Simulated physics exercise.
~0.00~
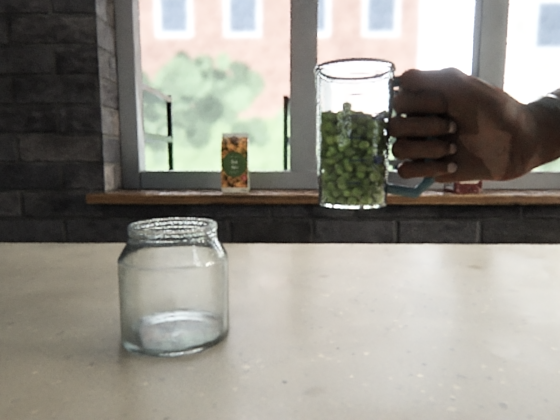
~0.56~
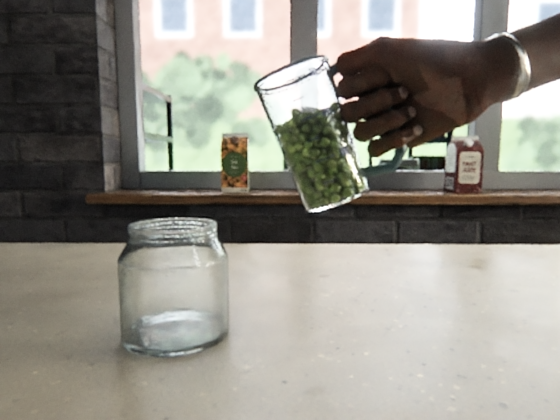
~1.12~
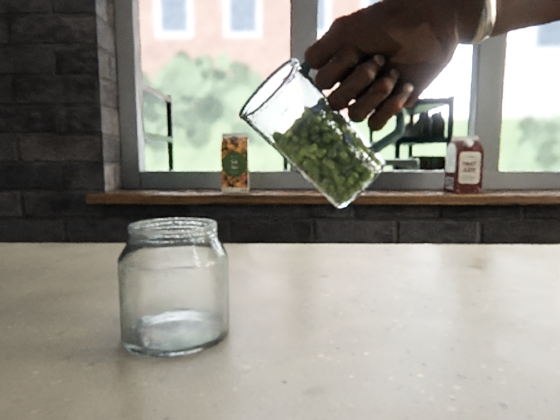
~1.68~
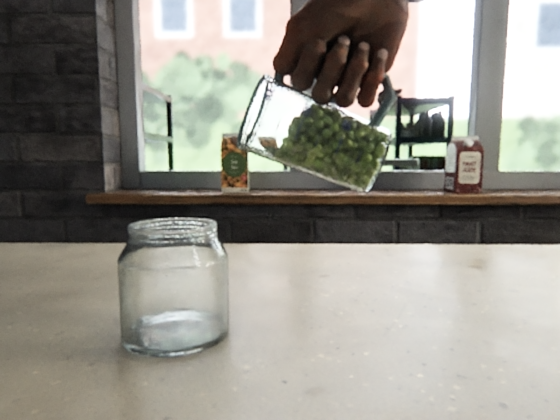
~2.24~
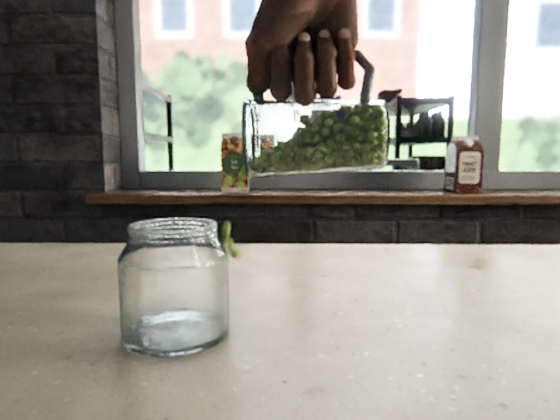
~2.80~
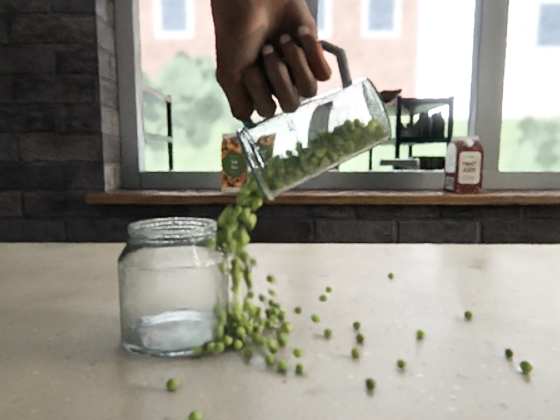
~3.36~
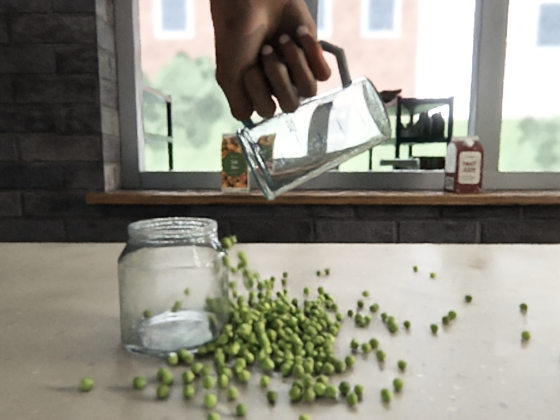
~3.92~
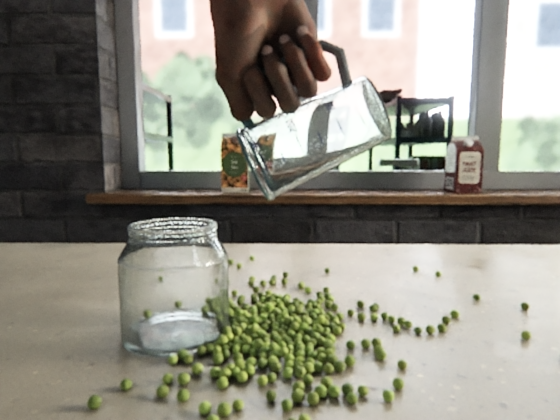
Green peas spilled all over the counter as a hand tipped a clear measuring cup to the left, and they tumbled down beside the open glass jar instead of into it, leaving the cup empty, the jar empty and the peas scattered.
